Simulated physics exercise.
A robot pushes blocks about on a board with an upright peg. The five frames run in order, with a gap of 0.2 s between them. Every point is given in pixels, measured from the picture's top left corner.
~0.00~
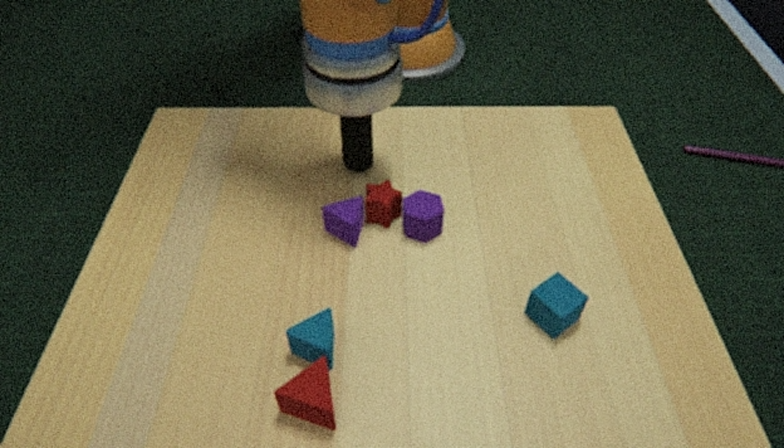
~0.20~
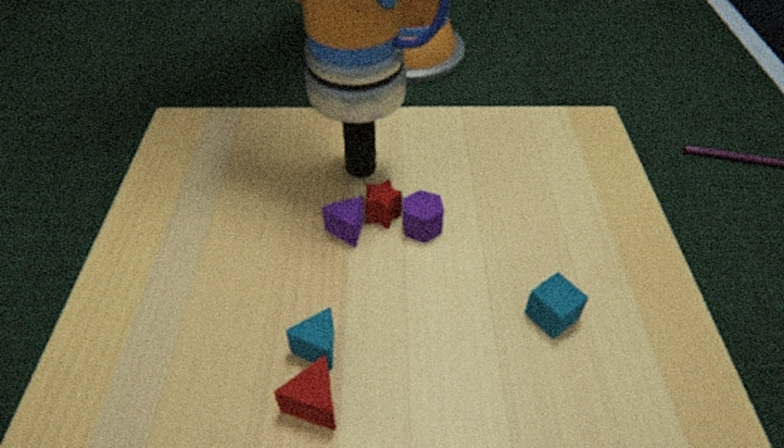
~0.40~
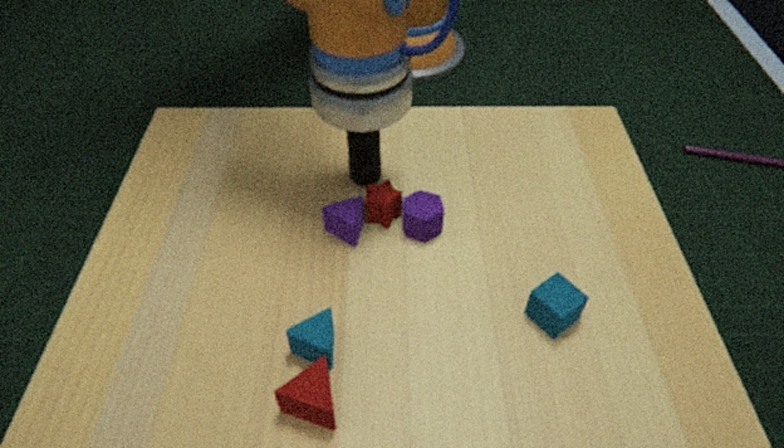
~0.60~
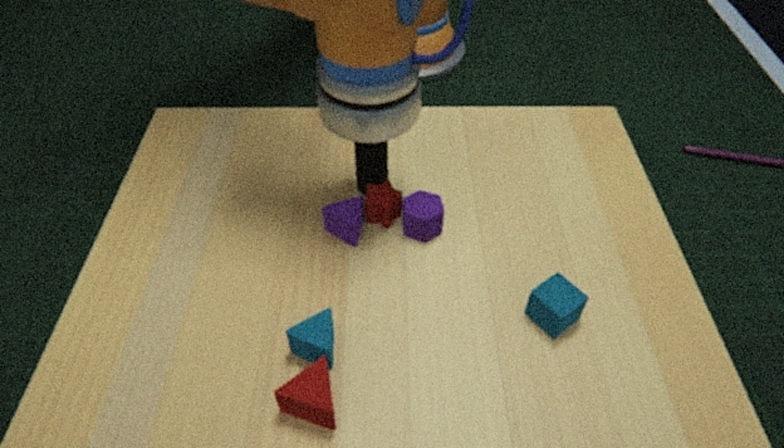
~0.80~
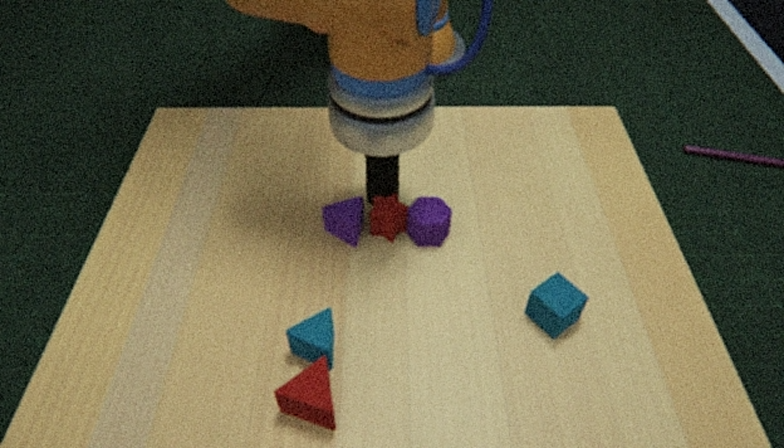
A robot arm moved its black peg down toward a red star between two purple blocks, then nudged the star slightly down and right, shifting the purple hexagonal block a little too.
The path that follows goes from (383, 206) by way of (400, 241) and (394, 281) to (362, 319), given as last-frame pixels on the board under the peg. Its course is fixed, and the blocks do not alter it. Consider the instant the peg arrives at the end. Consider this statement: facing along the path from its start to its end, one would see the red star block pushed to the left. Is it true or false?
True - the claim holds.
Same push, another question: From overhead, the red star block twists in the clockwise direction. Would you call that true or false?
It is false.
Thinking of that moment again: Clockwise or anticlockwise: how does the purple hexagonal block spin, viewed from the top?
I'd predict that, seen from above, the purple hexagonal block rotates counter-clockwise.
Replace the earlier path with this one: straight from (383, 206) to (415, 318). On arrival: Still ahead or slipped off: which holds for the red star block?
Pushed along.
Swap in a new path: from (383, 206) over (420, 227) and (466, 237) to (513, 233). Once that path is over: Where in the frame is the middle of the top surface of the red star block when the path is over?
It sits at (398, 221).
What follows on the original path. One third of the way, peg at (401, 234); red star block at (399, 244), turned 15° clockwise; purple hexagonal block at (439, 215), turned 30° anticlockwise.
Two thirds of the way, peg at (394, 274); red star block at (393, 288), turned 10° clockwise; purple hexagonal block at (439, 215), turned 35° anticlockwise.
At the end, peg at (362, 312); purple triangular block not moved; red star block at (385, 321), turned 30° anticlockwise; purple hexagonal block at (439, 215), turned 35° anticlockwise.
